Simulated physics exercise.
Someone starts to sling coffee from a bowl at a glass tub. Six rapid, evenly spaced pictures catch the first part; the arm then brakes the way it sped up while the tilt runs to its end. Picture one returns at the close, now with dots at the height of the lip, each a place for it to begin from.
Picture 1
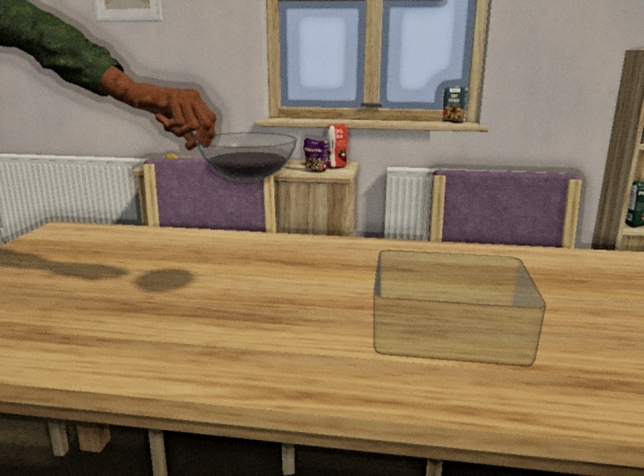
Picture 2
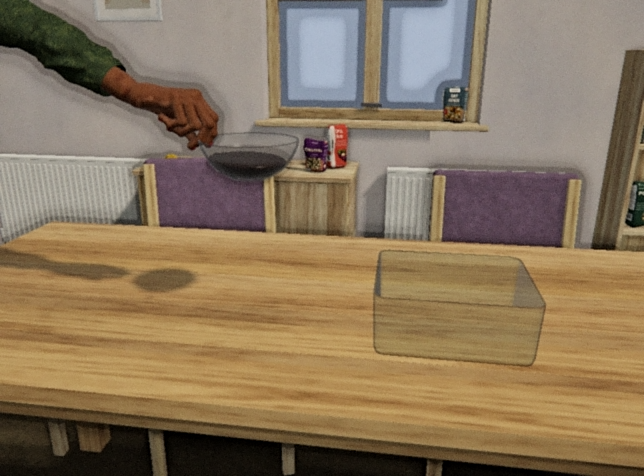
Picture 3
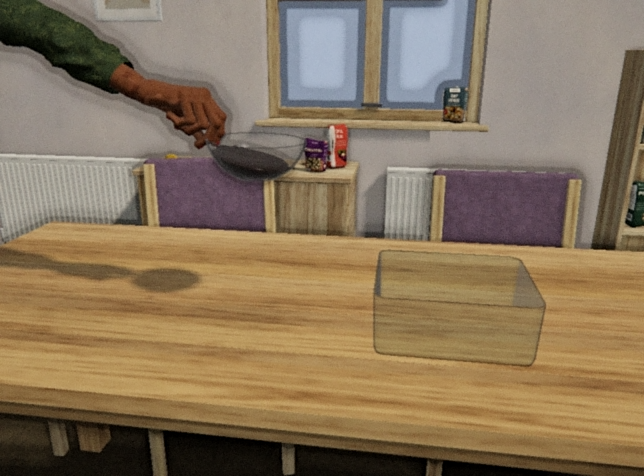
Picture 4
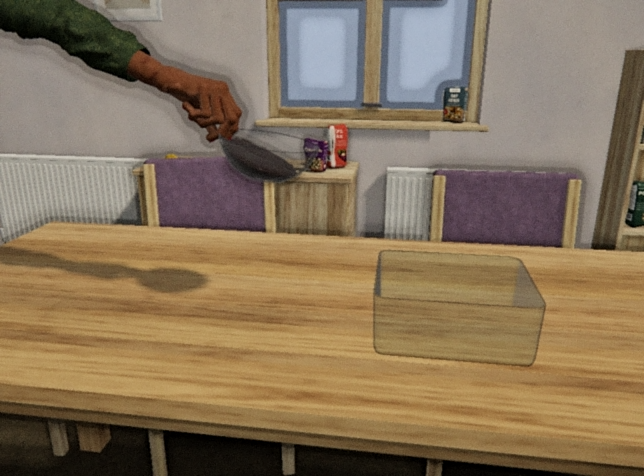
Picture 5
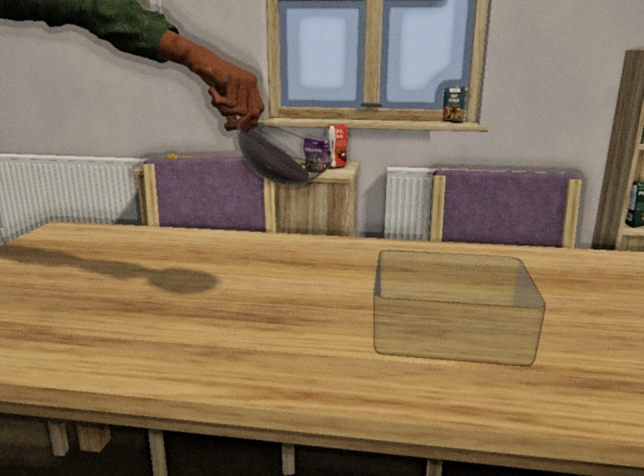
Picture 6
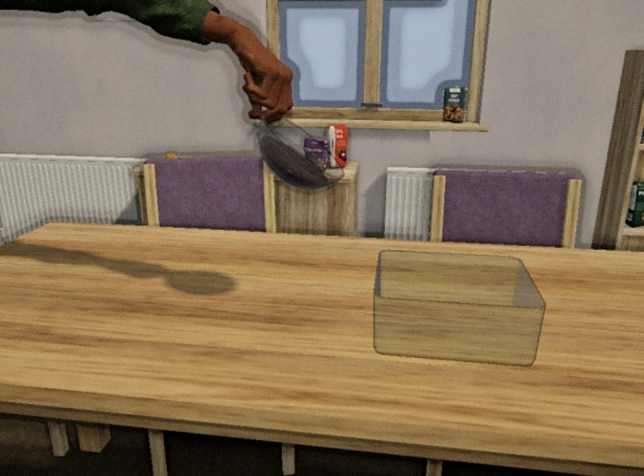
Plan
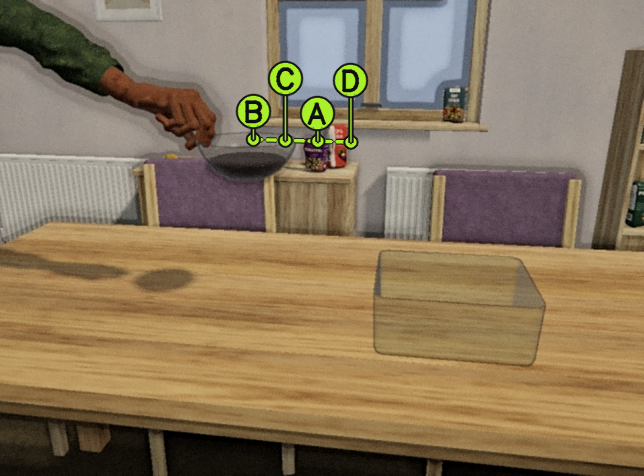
The clip shows a hand holding a clear bowl of dark liquid above a wooden table with a transparent tub on it. The hand moves the bowl to the right while tilting it steadily toward the tub's side.
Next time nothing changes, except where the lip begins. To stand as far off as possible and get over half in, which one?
It is B.
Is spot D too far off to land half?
No, that is safe.
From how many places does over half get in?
All of them.
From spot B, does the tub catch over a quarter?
Yes, it does.
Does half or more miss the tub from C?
No, not at all.
In lime, A at (317, 141); B at (253, 139); C at (285, 140); D at (350, 142).
With A, about 76 % lands in the tub, 7 % falls short and 17 % goes beside or beyond.
With B, about 67 % lands in the tub, 19 % falls short and 14 % goes beside or beyond.
With C, about 77 % lands in the tub, 4 % falls short and 19 % goes beside or beyond.
With D, about 81 % lands in the tub, 12 % falls short and 7 % goes beside or beyond.
